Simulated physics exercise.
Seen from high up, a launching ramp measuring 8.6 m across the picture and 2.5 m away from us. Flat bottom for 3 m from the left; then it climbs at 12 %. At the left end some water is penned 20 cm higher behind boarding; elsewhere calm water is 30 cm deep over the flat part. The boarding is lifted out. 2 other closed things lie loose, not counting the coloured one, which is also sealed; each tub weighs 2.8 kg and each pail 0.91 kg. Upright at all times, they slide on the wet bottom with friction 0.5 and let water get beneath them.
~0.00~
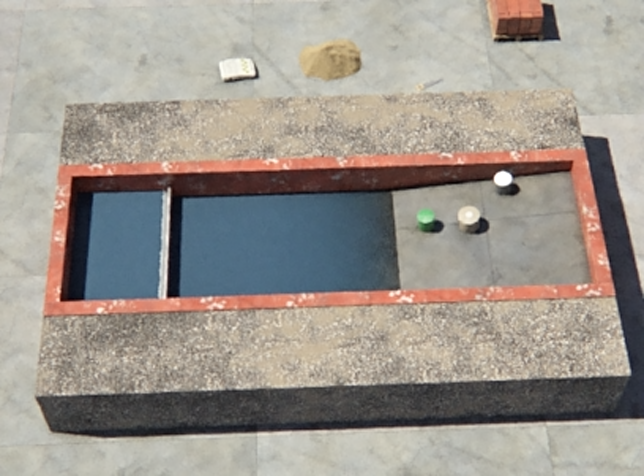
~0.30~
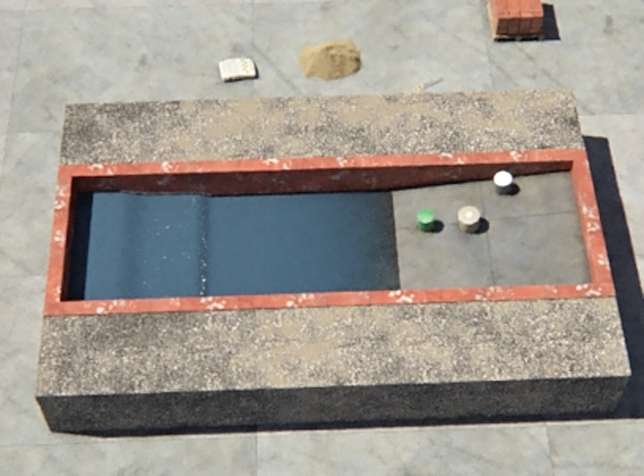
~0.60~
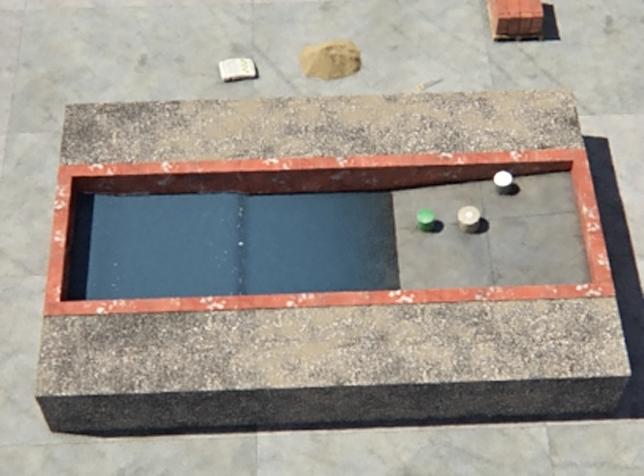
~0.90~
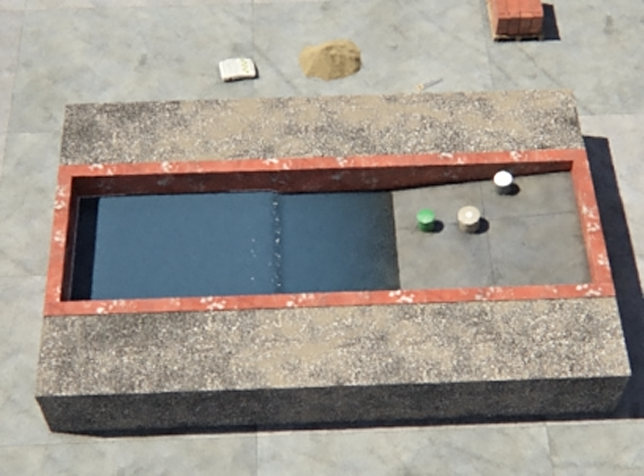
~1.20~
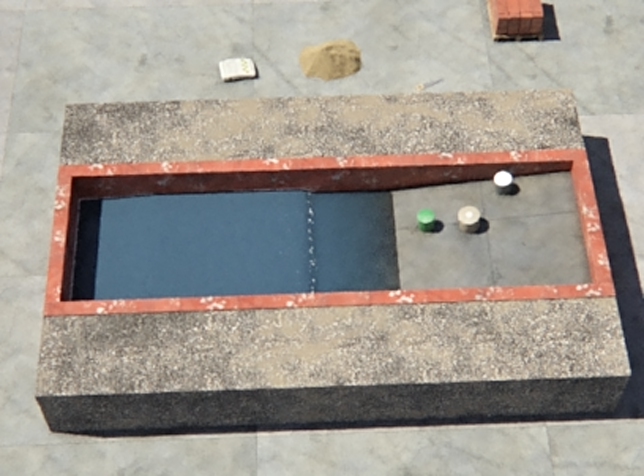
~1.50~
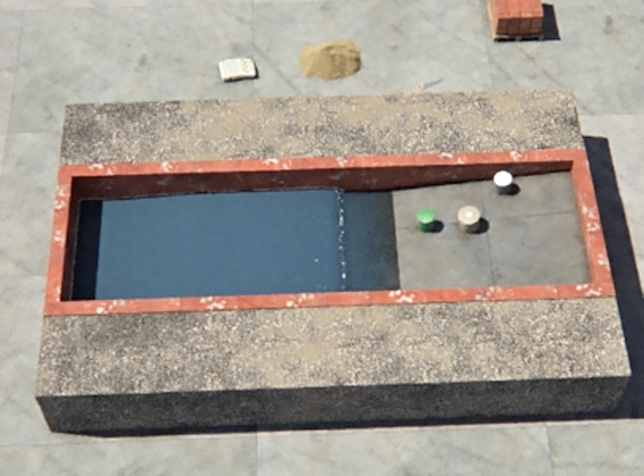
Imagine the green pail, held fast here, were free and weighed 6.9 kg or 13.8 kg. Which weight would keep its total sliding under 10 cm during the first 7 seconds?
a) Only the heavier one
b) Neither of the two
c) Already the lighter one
The answer is a.
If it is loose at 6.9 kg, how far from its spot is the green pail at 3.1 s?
Shift: Roughly 5 cm.
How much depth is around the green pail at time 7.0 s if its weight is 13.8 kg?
2 cm, roughly.
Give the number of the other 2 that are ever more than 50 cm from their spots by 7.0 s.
2.
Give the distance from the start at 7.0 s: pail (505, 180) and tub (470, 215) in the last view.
In that order: 200 cm, 250 cm.
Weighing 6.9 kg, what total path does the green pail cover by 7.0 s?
Total path: Approx. 60 cm.
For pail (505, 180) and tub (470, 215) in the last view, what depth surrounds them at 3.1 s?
Some 0 cm at the first, some 2 cm at the second.
After 2.1 s the green pail would be 0 cm from its start with 6.9 kg and 0 cm from its start with 13.8 kg; 0 cm of water round it then.
After 3.1 s the green pail would be 7 cm from its start with 6.9 kg and 0 cm from its start with 13.8 kg; 7 cm of water round it then.
After 4.9 s the green pail would be 3 cm from its start with 6.9 kg and 0 cm from its start with 13.8 kg; 6 cm of water round it then.
After 7.0 s the green pail would be 40 cm from its start with 6.9 kg and 0 cm from its start with 13.8 kg; 2 cm of water round it then.
